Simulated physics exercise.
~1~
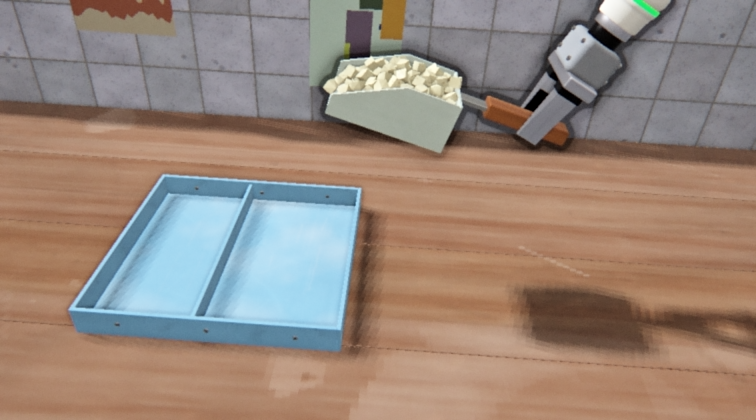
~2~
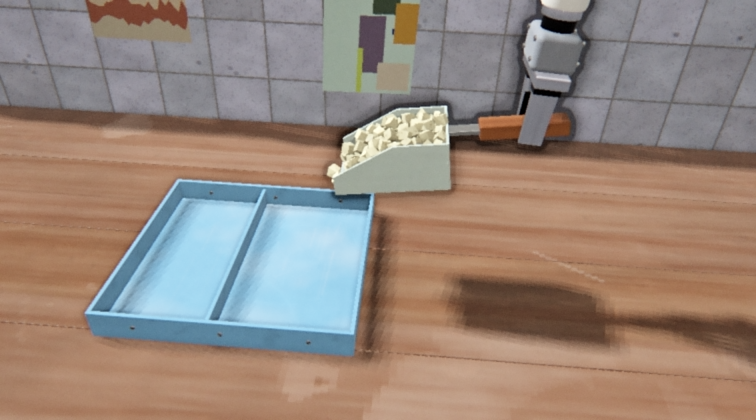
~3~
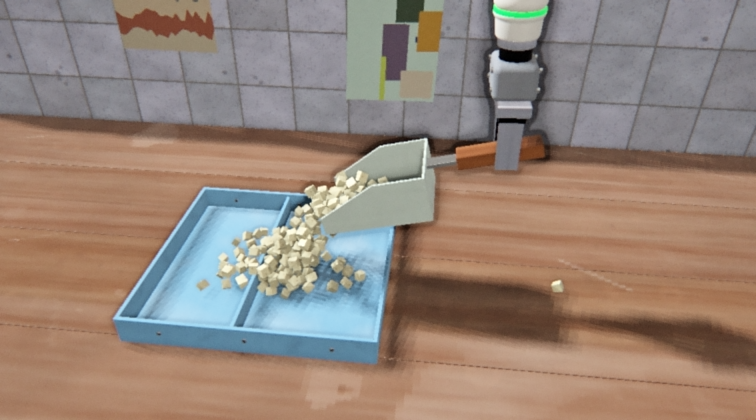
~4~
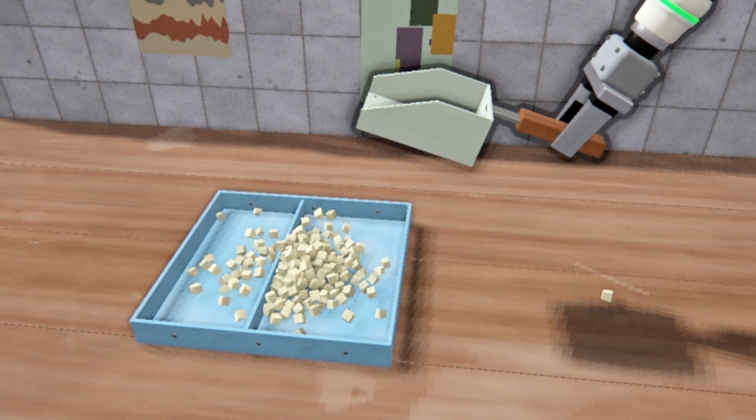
The clip opens with a robot arm holding a pale scoop heaped with small cream-coloured cubes above a wooden table, where a light blue divided tray sits to the left. The arm lowers the scoop toward the tray's right edge, bringing it roughly level. It then tips the scoop forward, and the cubes tumble out over its open front, scattering around the divider. Finally, the arm lifts the emptied scoop and tilts it back. Most cubes lie piled in the tray's right section, fewer are spread across the left, and a single stray rests on the table.
